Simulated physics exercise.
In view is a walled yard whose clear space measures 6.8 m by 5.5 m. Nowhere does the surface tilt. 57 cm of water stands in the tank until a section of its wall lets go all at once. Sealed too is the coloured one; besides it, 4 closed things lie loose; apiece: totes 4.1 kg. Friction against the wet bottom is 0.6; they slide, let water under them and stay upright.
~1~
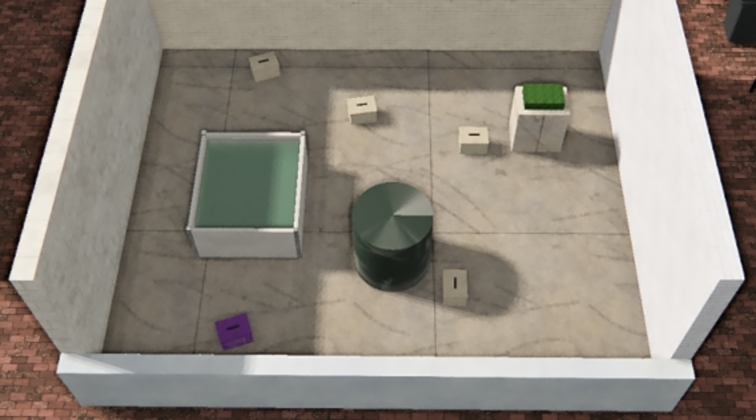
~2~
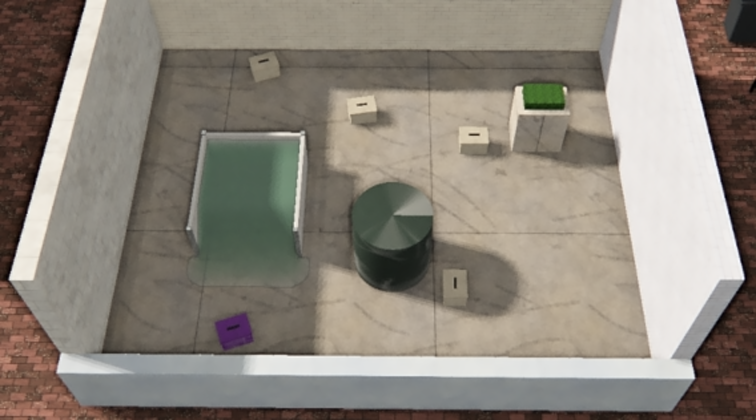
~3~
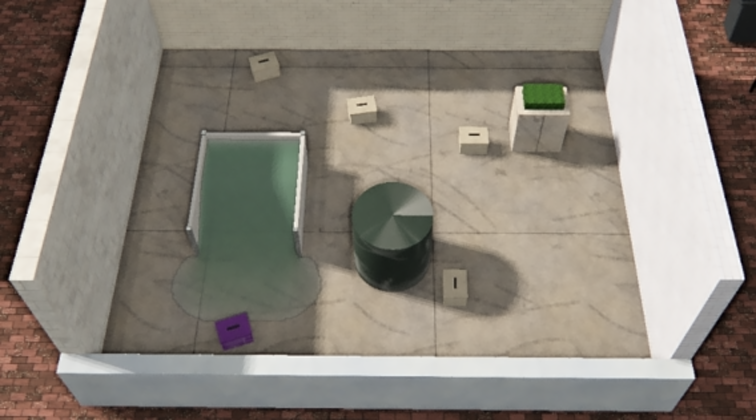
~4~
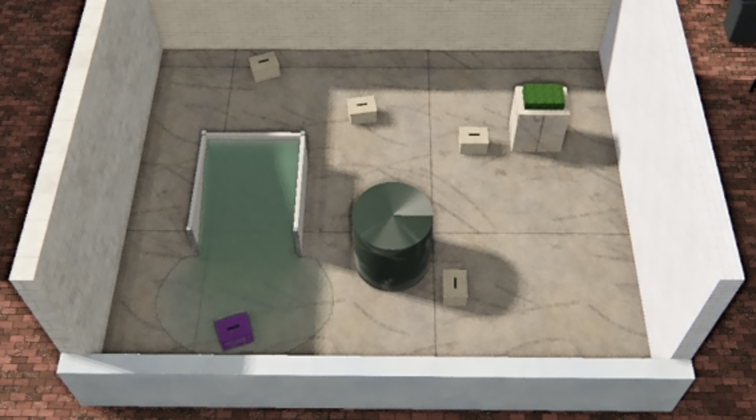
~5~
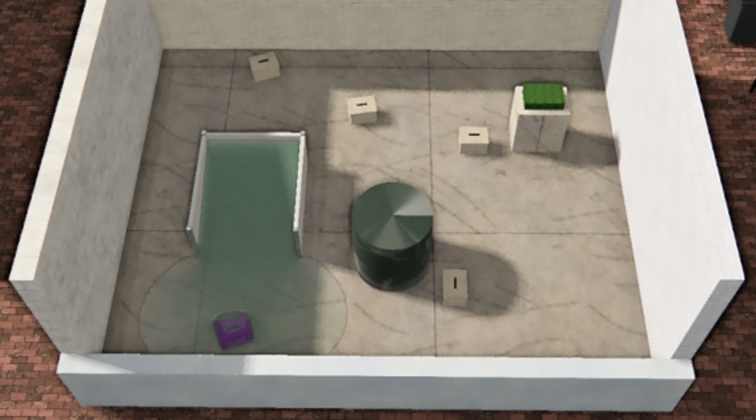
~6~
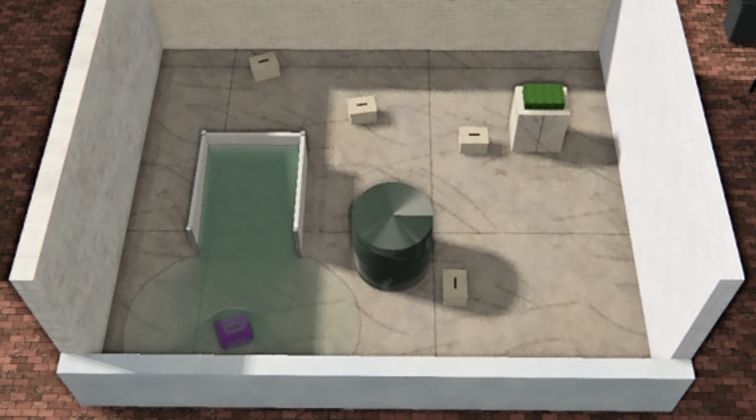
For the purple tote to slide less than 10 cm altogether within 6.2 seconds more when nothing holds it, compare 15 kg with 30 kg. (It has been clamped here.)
I expect both figures to fall short.
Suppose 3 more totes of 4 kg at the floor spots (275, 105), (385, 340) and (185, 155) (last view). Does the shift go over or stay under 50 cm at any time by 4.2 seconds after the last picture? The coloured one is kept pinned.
First one stayed within, second went beyond, third went beyond.
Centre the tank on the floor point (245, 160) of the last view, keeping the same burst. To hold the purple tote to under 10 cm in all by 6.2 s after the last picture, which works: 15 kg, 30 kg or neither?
Result, then: Both fail.
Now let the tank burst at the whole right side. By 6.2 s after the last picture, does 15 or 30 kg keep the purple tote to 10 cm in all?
That way round, the lesser mass holds.
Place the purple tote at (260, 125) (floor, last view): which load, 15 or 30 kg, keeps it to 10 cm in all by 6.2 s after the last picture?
The lighter one suffices.
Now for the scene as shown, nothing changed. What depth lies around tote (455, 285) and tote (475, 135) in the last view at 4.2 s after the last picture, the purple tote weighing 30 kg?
Depth approx. 1 cm / 1 cm.
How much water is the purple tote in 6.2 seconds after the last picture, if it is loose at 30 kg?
Something like 4 centimetres.
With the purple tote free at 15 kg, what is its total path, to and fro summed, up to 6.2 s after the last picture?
Some 100 centimetres of travel in total.
Then, 0.6 s after the last picture the purple tote would be 34 cm from its start with 15 kg and 36 cm from its start with 30 kg; 23 cm of water round it then.
Then, 2.3 s after the last picture the purple tote would be 37 cm from its start with 15 kg and 33 cm from its start with 30 kg; 15 cm of water round it then.
Then, 4.2 s after the last picture the purple tote would be 36 cm from its start with 15 kg and 33 cm from its start with 30 kg; 7 cm of water round it then.
Then, 6.2 s after the last picture the purple tote would be 36 cm from its start with 15 kg and 33 cm from its start with 30 kg; 4 cm of water round it then.
